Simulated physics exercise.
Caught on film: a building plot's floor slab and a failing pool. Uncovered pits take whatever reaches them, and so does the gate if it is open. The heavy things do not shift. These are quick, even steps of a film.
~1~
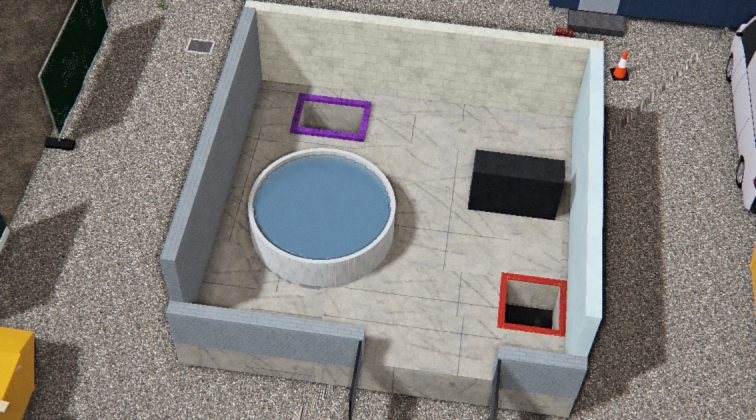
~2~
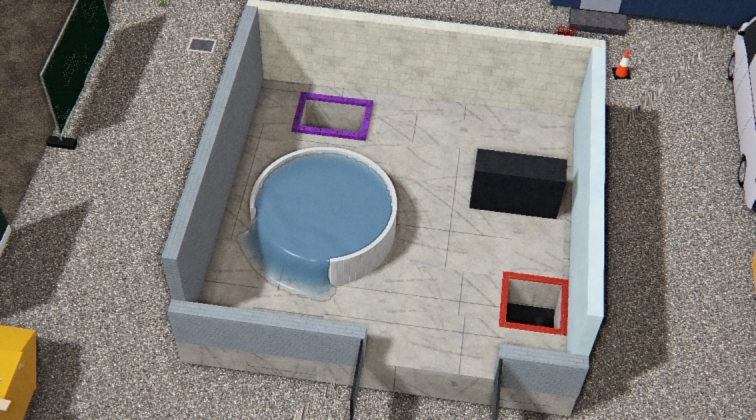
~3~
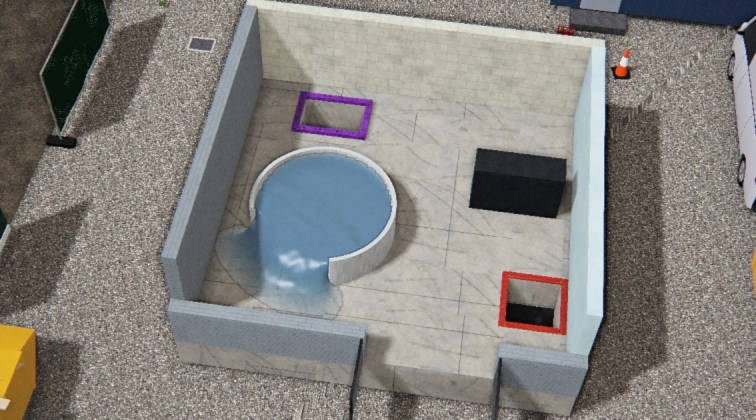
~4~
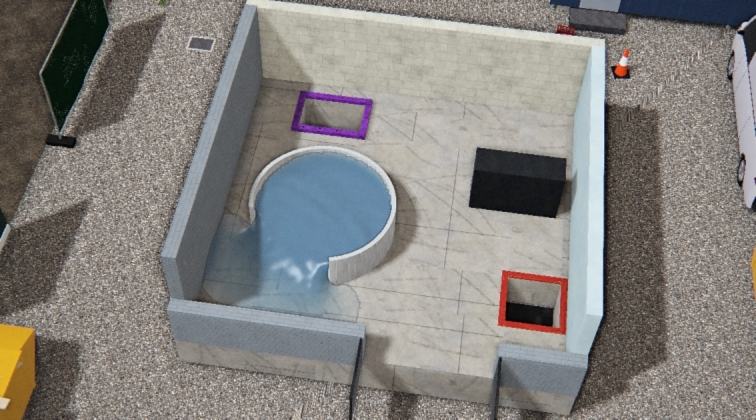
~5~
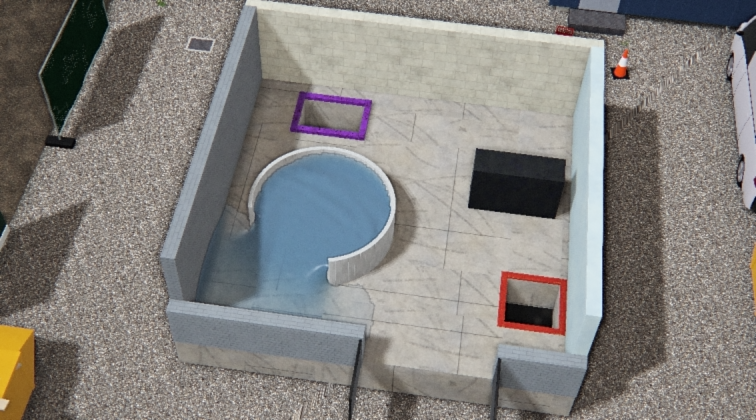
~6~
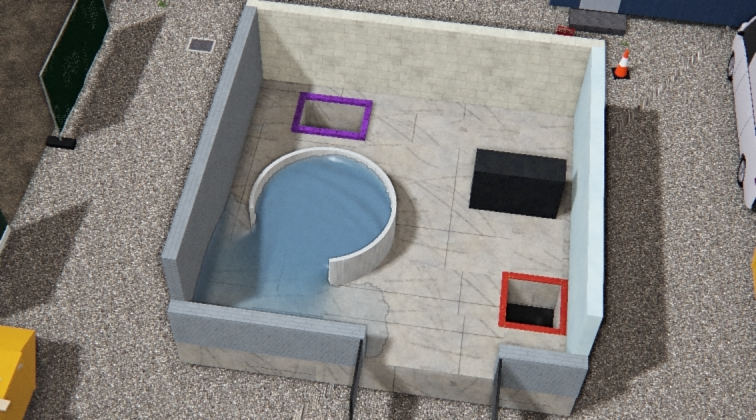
Water pours from a gap in the round pool and spreads across the slab's lower-left corner.
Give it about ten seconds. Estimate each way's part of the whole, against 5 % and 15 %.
The gate takes between 5 and 15 %; the purple pit takes under 5 %; the red pit takes over 15 %.
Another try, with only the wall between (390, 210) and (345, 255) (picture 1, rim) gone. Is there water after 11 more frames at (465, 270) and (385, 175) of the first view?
One after the other: Wet, clear.
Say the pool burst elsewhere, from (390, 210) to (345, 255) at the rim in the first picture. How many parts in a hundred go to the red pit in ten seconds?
In per cent: Red 40.
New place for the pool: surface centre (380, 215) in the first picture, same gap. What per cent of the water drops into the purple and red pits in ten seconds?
Parts in a hundred: Purple 10, red 8.
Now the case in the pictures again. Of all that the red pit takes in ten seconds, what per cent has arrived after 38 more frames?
Roughly 55 per cent.
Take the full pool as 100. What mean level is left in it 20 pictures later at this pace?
Some 34 per cent.
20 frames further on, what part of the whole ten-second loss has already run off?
I make it 15 per cent.
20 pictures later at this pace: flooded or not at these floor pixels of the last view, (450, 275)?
Answer: Under water.
A moment on, water covers 20 % of the floor; the gate 0 %, the purple pit 0 %, the red pit 0 %.
Next, water covers 35 % of the floor; the gate 1 %, the purple pit 0 %, the red pit 0 %.
Then, water covers 60 % of the floor; the gate 3 %, the purple pit 0 %, the red pit 3 %.
Later, water covers 85 % of the floor; the gate 6 %, the purple pit 2 %, the red pit 12 %.
In the end, water covers 95 % of the floor; the gate 10 %, the purple pit 2 %, the red pit 22 %.
